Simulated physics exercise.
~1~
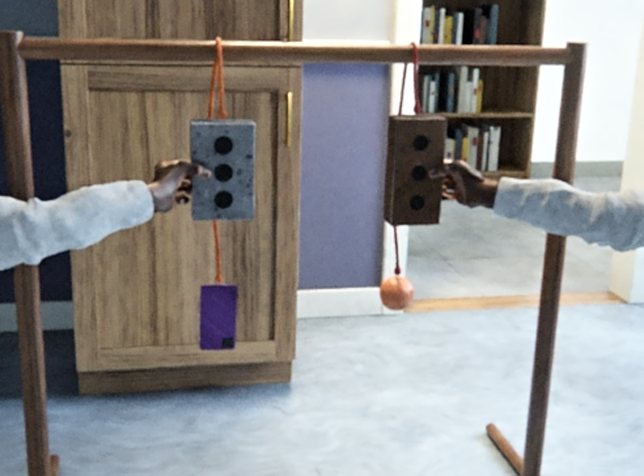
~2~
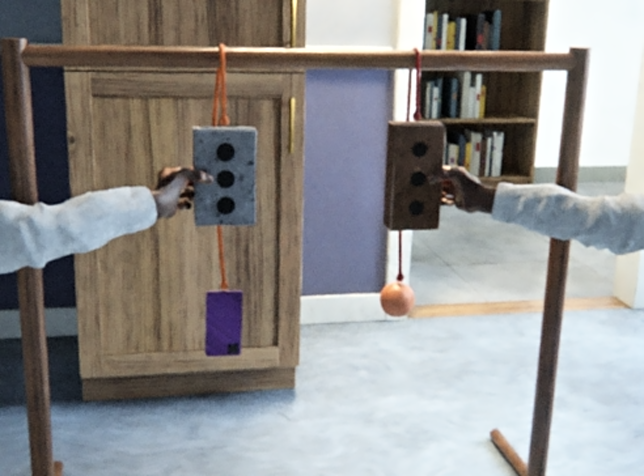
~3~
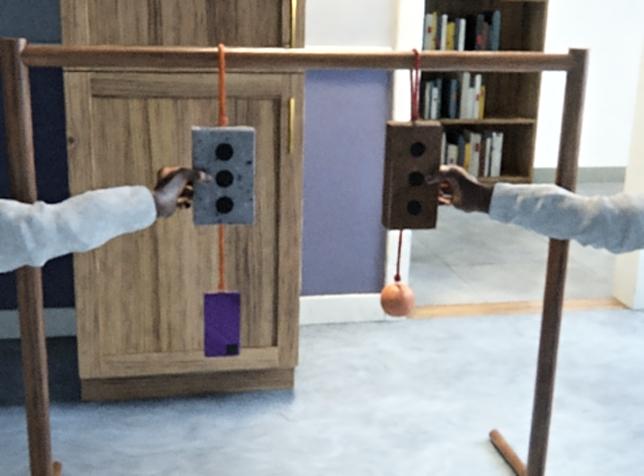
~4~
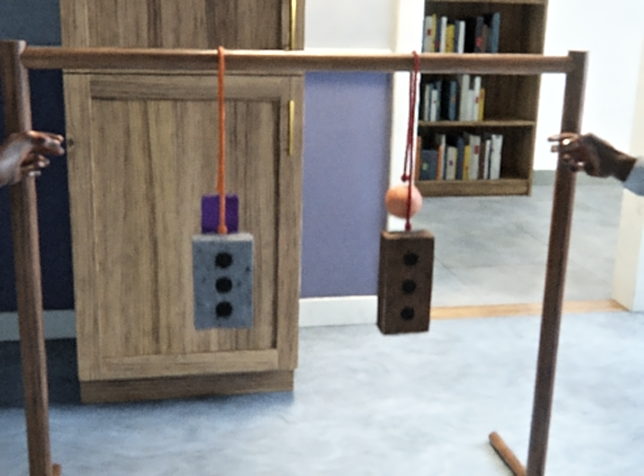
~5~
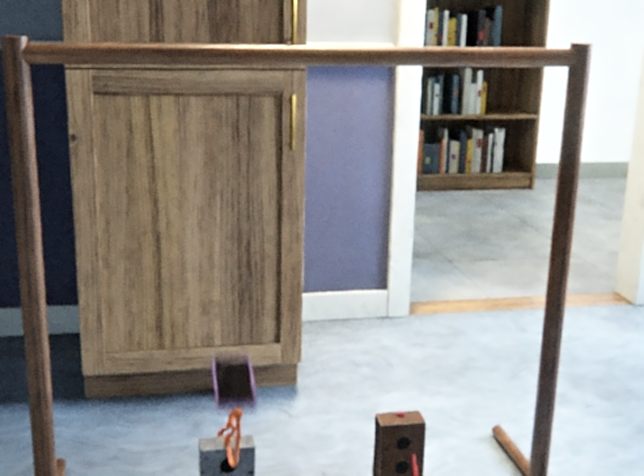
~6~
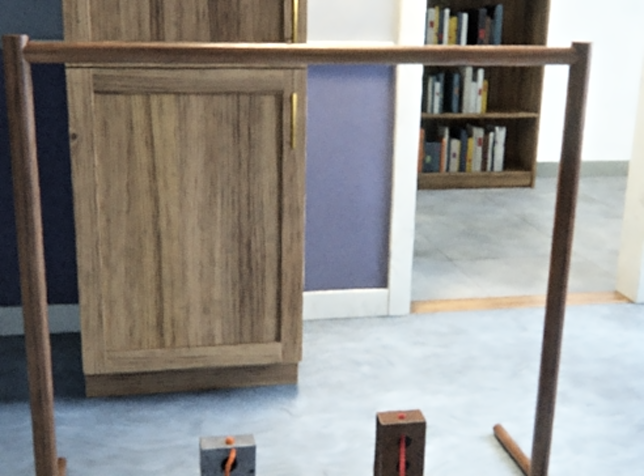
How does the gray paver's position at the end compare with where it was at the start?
At the start the paver was held up just below the rail on the left, and by the end it was down on the floor.
A gray paver and a brown brick, held by two hands beneath a wooden rail with a purple phone and an orange ball dangling below, dropped once the hands let go, pulling their cords down, and both ended on the floor.
